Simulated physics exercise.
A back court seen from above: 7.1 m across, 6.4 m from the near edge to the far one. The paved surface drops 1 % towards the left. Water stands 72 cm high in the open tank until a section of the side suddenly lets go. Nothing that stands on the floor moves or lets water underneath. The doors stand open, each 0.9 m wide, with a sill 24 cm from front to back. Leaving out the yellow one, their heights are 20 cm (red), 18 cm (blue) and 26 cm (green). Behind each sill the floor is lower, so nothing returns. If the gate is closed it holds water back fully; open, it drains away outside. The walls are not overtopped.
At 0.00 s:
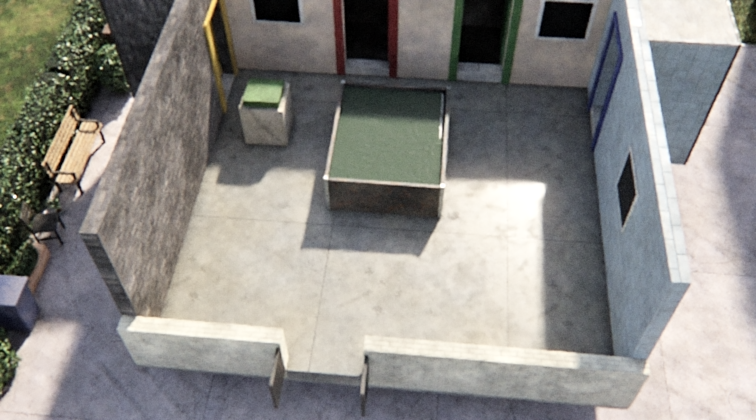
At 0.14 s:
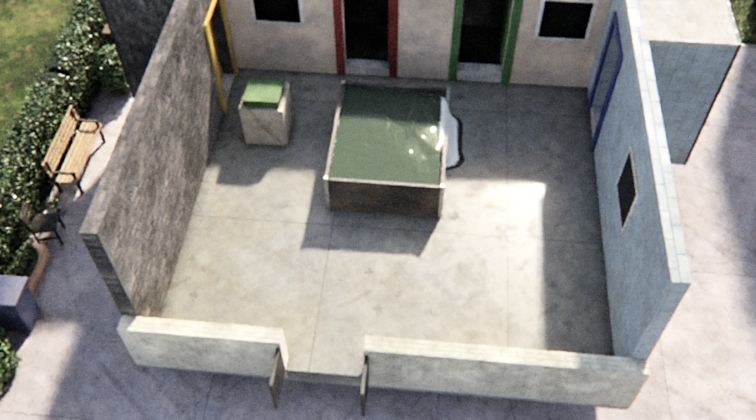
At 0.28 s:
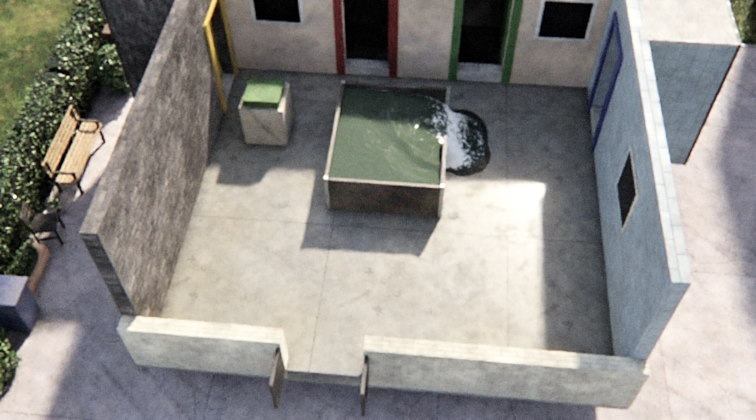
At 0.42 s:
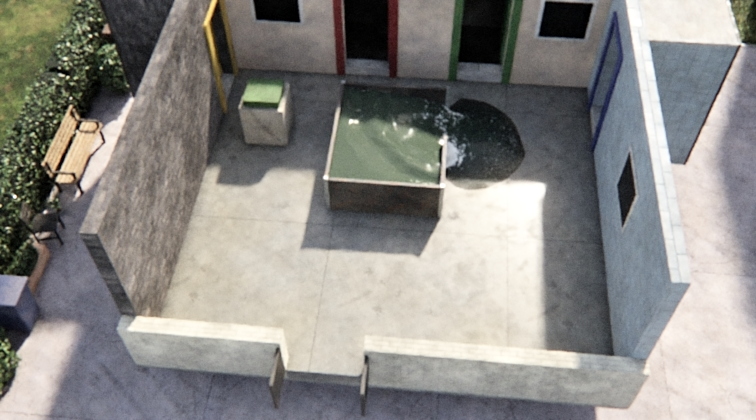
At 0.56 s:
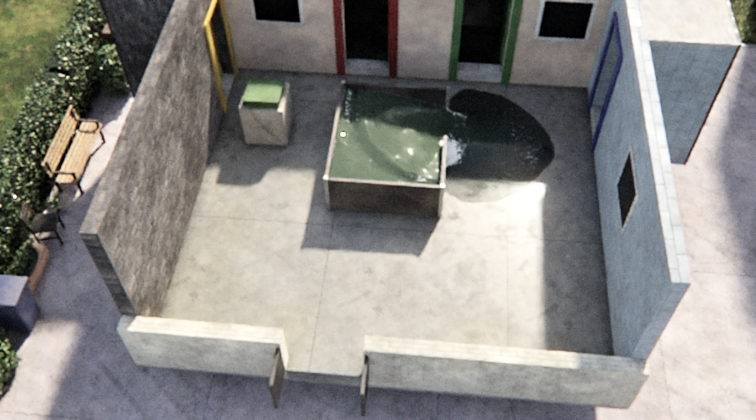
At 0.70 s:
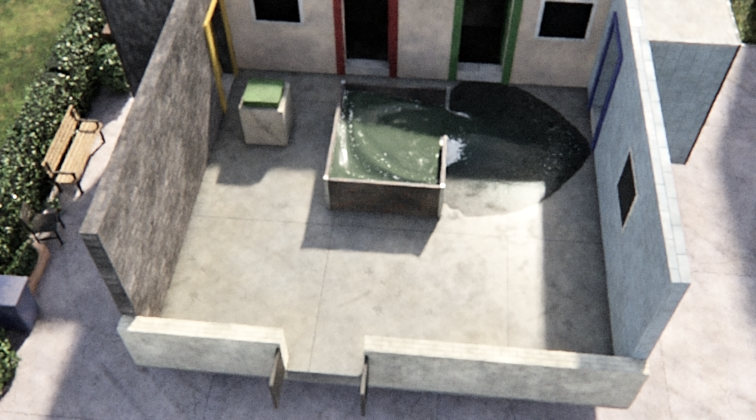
To begin with, a square tank of still green water stands in a walled, paved court seen from above. Water then bursts from its right side, foaming at the gap, and a dark, rounded pool spreads rightward across the paving while the water inside churns and its level lowers.
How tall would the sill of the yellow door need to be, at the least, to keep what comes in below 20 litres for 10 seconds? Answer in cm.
At least 9 cm or so.
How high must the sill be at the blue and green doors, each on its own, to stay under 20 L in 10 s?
About 31 cm at blue and 13.5 cm at green.
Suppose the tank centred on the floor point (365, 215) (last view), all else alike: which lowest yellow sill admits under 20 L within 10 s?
Some 12.5 cm.
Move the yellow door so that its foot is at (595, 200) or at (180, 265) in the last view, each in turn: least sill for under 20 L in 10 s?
About 18 and 7.5 cm.
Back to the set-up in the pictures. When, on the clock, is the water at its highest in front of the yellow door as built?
At about 6.5 s.
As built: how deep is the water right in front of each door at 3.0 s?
Depths in cm: Red 0, blue 27, green 12, yellow 0.
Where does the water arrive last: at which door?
The yellow one.
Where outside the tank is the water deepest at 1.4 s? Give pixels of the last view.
Near (584, 90).
After 1.4 s water covers 20 % of the floor, deepest (45 cm) near (584, 90); it has not reached the yellow door.
After 3.0 s water covers 30 % of the floor, deepest (30 cm) near (541, 133); it has not reached the yellow door.
After 10.0 s water covers 95 % of the floor, deepest (16 cm) near (215, 141); 11 cm at the yellow door, 60 litres in over its 6 cm sill.
At the yellow door as built, the water arrived by 6.1 s and peaked near 13 cm at 6.6 s.
With a sill of 7 cm, 45 litres would have come in within the 10 s; with 11 cm, 6 litres. So under 20 litres takes about 9 cm.
